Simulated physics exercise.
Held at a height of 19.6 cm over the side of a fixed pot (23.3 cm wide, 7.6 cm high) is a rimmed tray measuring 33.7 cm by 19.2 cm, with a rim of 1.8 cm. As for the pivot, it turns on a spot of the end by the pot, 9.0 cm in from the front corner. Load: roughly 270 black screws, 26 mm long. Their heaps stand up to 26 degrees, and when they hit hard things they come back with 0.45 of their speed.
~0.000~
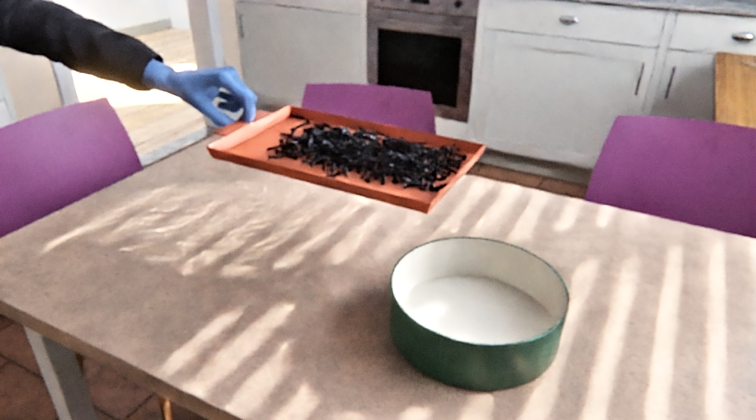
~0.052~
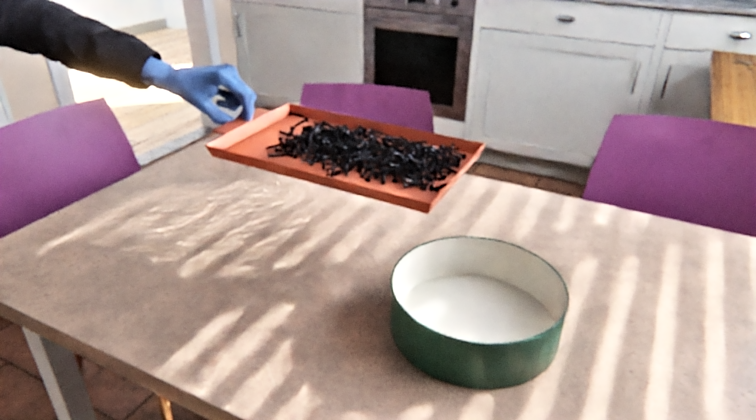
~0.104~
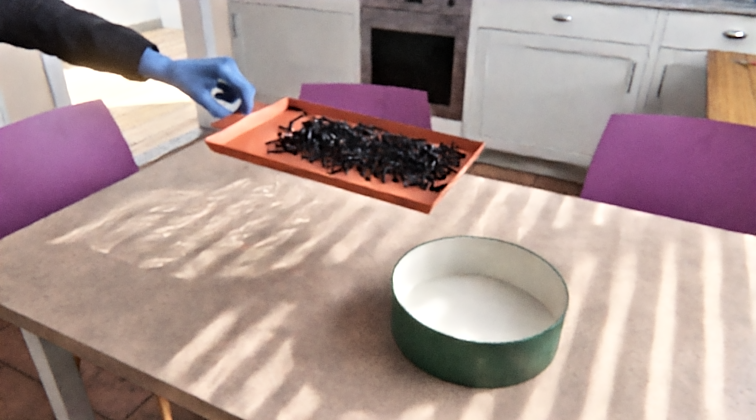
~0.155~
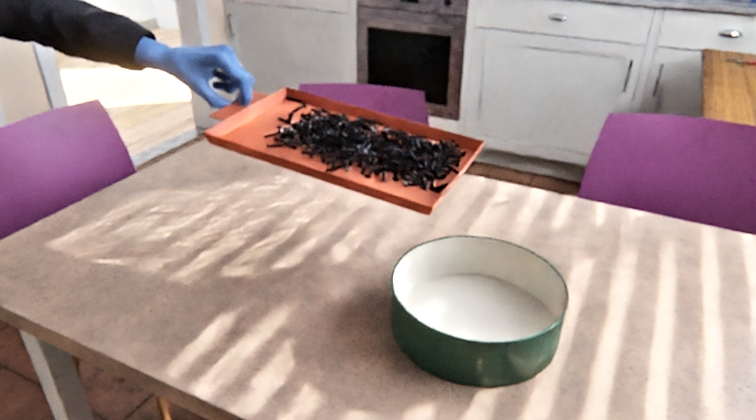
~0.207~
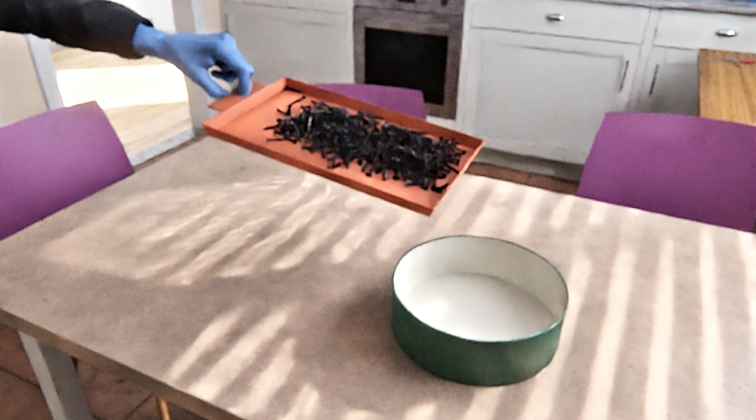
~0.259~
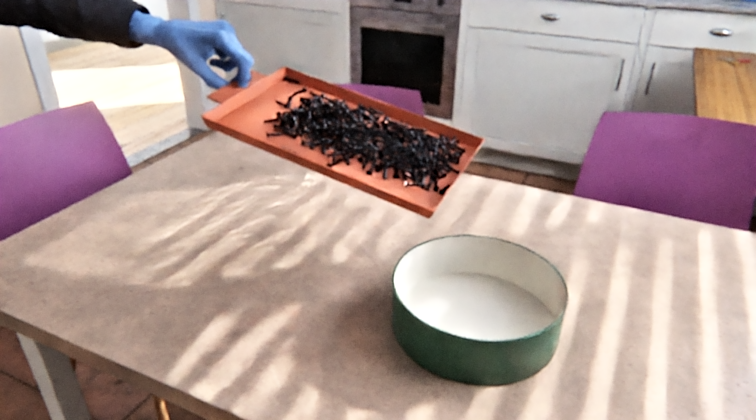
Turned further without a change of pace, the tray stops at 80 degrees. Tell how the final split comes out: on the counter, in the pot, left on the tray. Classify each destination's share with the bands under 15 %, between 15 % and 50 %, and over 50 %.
Counter: Under 15 %; pot: Over 50 %; tray: Under 15 %.
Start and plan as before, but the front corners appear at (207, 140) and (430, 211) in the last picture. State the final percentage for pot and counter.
In the pot: 60 per cent; on the counter: 40 per cent.
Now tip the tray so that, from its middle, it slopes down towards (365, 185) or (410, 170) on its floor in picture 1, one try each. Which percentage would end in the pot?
Estimate: Some 70 % and some 75 % respectively.
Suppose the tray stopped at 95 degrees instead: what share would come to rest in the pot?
About 100 in a hundred would end up in the pot.
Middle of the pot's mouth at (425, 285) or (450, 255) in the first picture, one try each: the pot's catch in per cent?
Some 100 and 75 per cent.
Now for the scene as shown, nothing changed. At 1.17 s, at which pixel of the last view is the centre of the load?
Close to pixel (442, 210).
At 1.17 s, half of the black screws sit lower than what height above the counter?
Roughly 18 cm.
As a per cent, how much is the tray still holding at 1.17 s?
Some 60 per cent of the load.
After 0.80 s, tilt 44 degrees; the tray holds 100 %, the pot 0 %.
After 1.17 s, tilt 66 degrees; the tray holds 60 %, the pot 20 %.
Then, at 1.62 s, tilt 80 degrees; the tray holds 5 %, the pot 90 %.
By 2.3 s all is still; counter 0 %, pot 95 %, tray 0 %.
